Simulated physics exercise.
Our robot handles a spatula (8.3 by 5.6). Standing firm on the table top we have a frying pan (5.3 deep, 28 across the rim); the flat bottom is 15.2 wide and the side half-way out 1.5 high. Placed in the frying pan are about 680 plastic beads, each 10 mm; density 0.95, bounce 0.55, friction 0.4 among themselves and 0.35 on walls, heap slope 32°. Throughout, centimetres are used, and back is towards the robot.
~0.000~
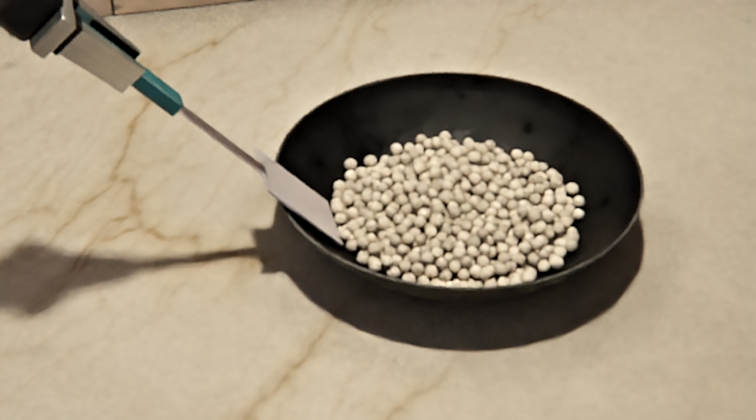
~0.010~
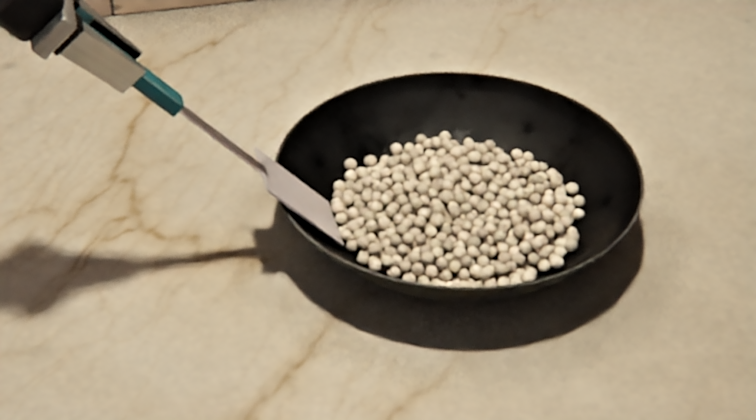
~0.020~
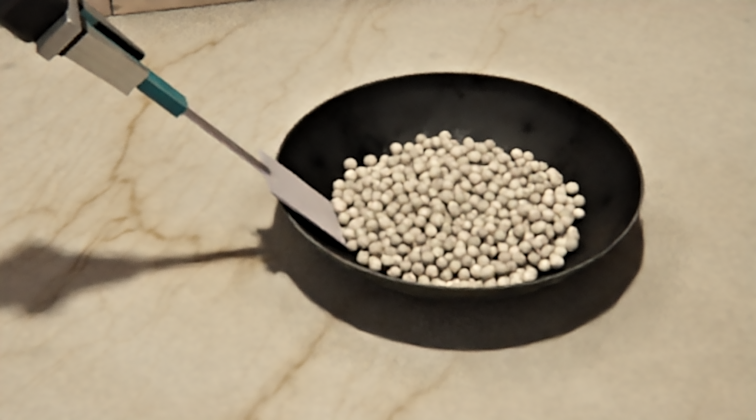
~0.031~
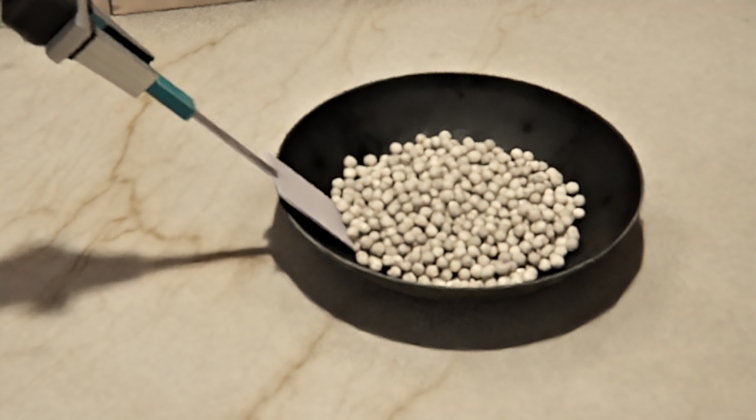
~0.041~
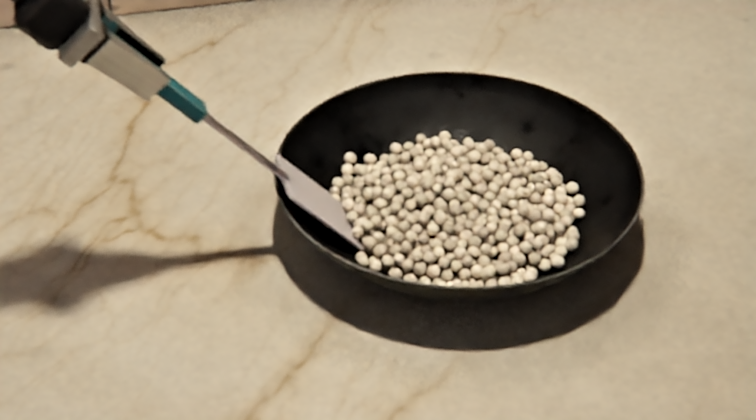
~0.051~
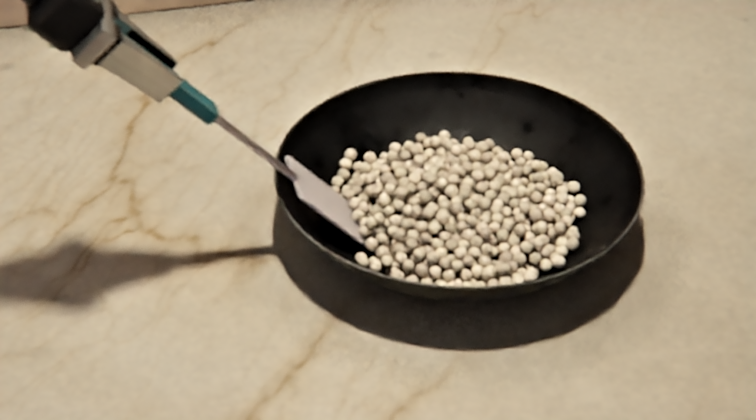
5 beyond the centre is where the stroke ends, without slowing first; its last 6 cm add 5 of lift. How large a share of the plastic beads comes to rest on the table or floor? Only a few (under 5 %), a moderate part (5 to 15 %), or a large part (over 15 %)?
Only a few.
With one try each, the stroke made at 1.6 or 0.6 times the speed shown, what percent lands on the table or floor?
Roughly 10 per cent on the first try and 0 per cent on the second.
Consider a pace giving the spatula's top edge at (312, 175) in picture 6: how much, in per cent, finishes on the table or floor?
About 10 per cent.
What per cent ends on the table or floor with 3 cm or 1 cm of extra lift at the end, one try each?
I'd say close to 0 percent for the first and close to 0 percent for the second.
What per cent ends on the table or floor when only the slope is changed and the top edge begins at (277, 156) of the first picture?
About 0%.
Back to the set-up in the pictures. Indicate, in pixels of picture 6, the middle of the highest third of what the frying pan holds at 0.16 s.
Roughly pixel (486, 195).
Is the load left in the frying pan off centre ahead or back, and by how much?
Offset: About 3.0 cm, ahead.
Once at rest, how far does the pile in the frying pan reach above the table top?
About 5.0 centimetres.
After 0.11 s, sloping 48°, highest piece 5 above the table; 676 in the frying pan.
After 0.16 s, sloping 48°, highest piece 6 above the table; 676 in the frying pan.
After 0.39 s, sloping 48°, highest piece 7 above the table; 668 in the frying pan, 5 on the table or floor, 3 on the blade or in flight.
After 1.44 s, sloping 48°, highest piece 5 above the table; 668 in the frying pan, 8 on the table or floor.
At rest, 668 in the frying pan, 8 on the table or floor. That is 1 % on the table or floor.
